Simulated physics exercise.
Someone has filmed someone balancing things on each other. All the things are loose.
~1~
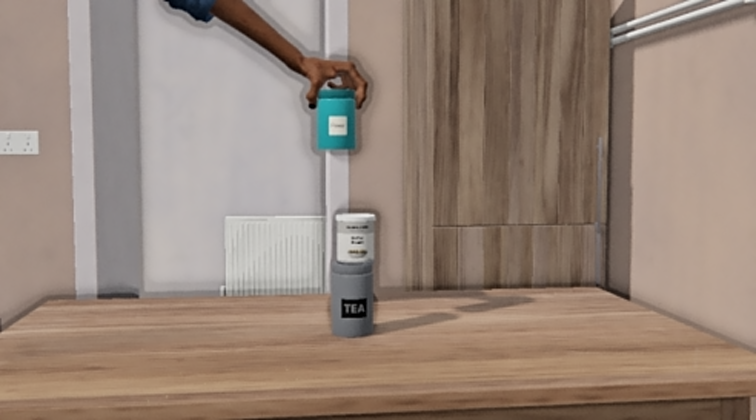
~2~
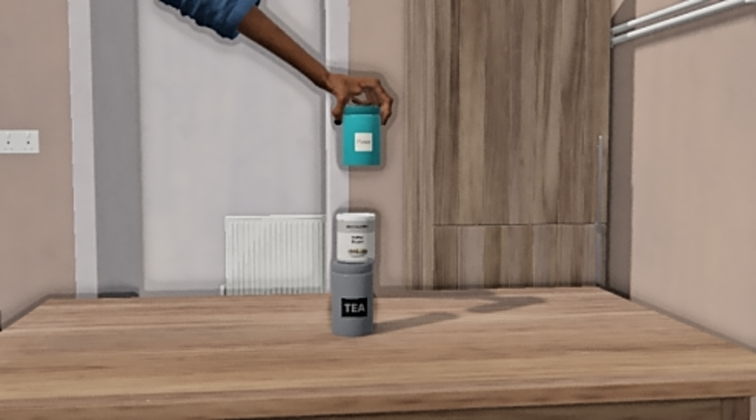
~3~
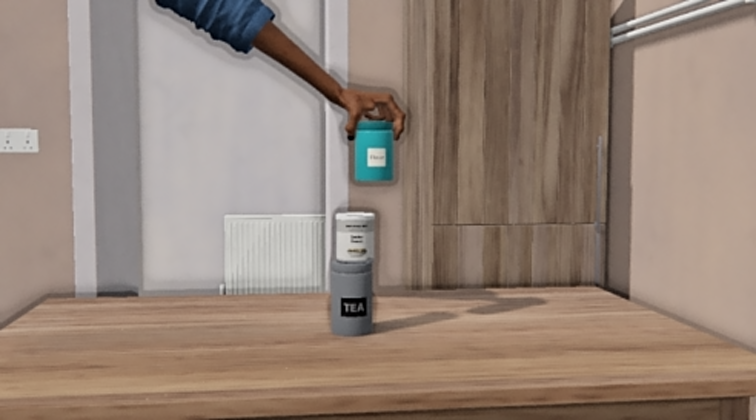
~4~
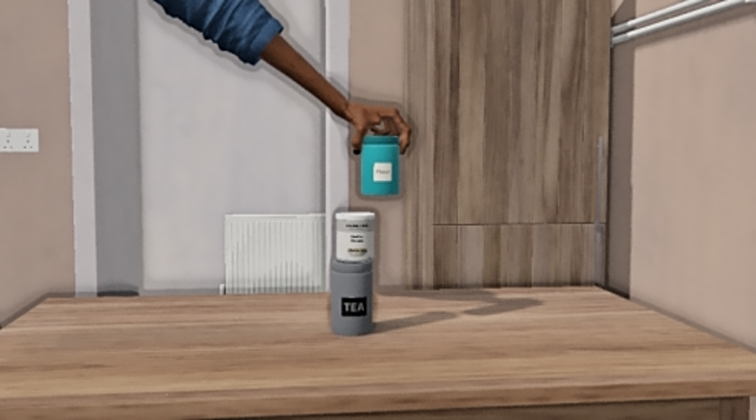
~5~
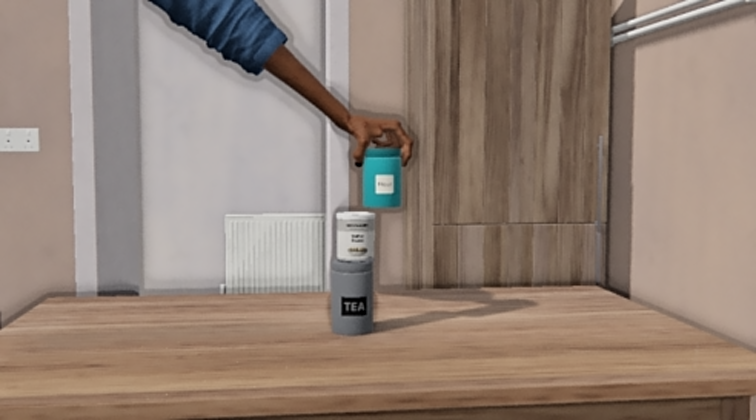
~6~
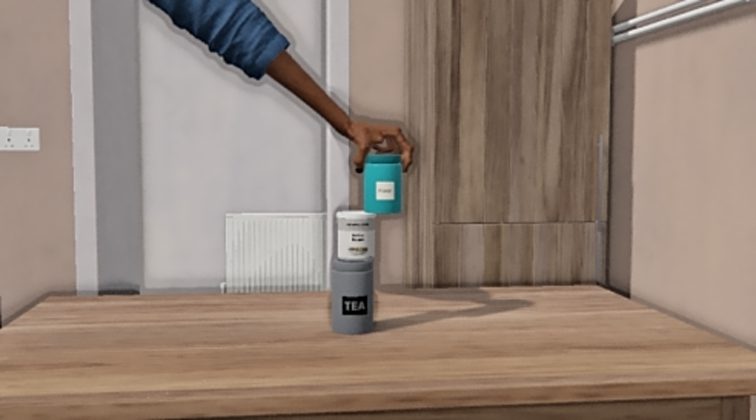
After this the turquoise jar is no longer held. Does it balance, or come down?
The pile comes apart.
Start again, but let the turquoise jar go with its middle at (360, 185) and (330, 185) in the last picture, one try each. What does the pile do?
First, it keeps its balance; second, it loses its balance.
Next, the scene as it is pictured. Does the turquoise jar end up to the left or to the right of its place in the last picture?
It goes to the right.
Then, 0.40 s later than the last frame, turquoise jar now fallen.
Then, 0.70 s later than the last frame, things are still on the move.
When it is over, fallen, turquoise jar; the other 2 as before. End places, in pixels of the last picture, turquoise jar near (438, 311). The pile gives way.
